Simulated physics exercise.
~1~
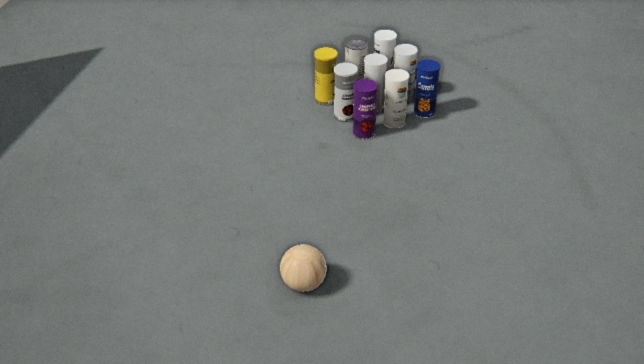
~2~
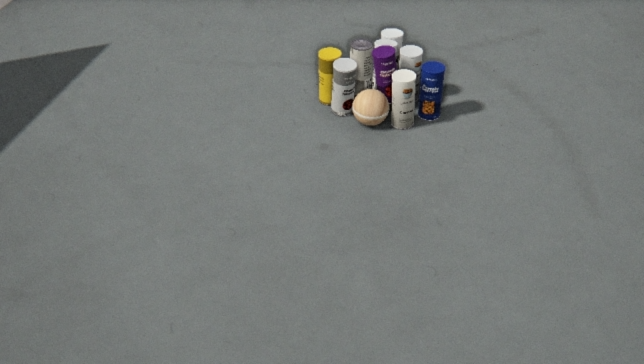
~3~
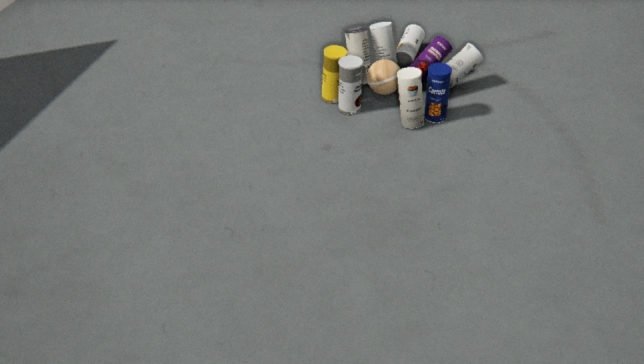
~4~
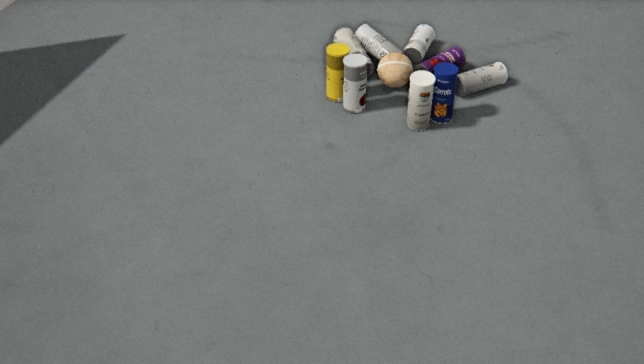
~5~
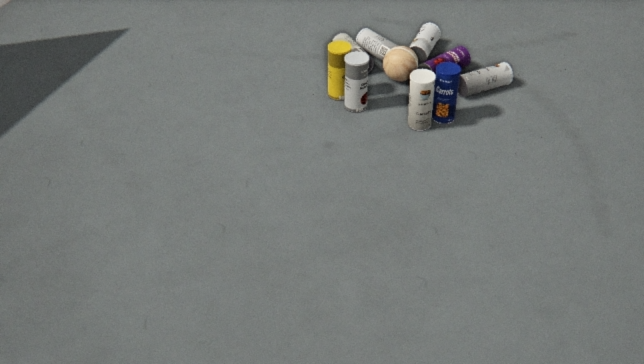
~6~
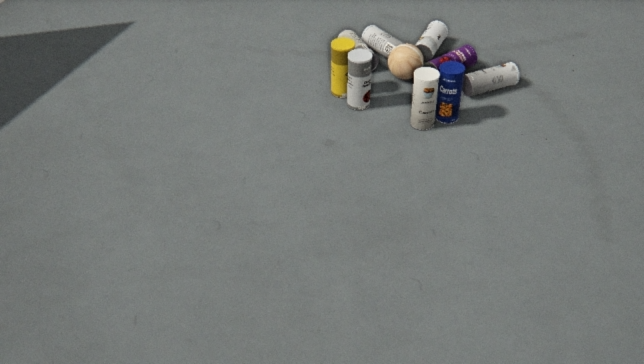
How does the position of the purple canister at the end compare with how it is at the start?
At the start the purple canister stands upright at the front of the group, but by the end it is lying on its side behind the blue one.
To begin with, a wooden ball rolls across a grey floor towards a tight cluster of upright canisters, most of them white, with a purple one at the front and yellow and blue ones at the sides. The ball strikes the purple canister and drives it back into the group. As the ball pushes further in, the purple canister and several pale ones topple, spreading out behind and to the right. The ball slows and settles among them. At the end, the yellow and blue canisters still stand, along with two pale ones near the front.
